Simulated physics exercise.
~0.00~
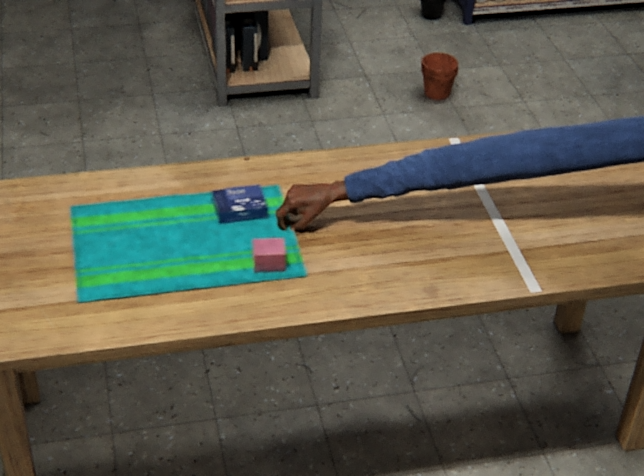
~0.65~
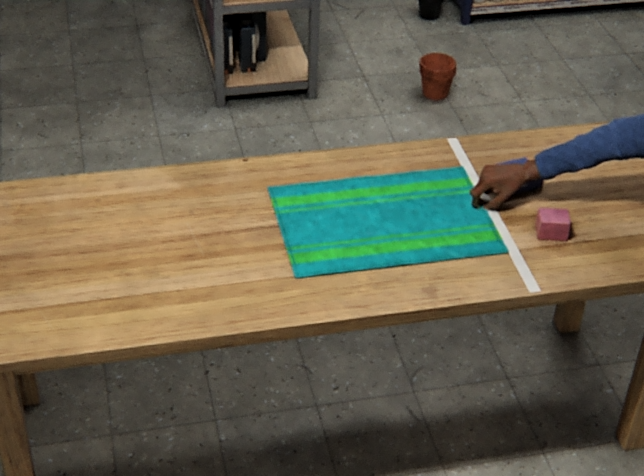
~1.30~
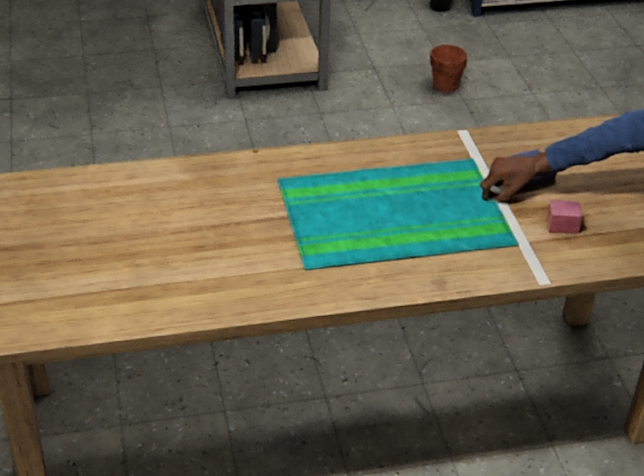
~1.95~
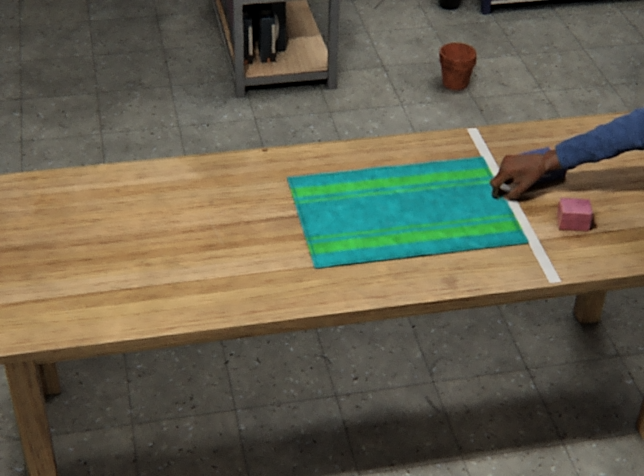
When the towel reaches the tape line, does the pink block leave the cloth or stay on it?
The pink block leaves the cloth, ending up on the bare table past its leading edge, to the right of the tape line.
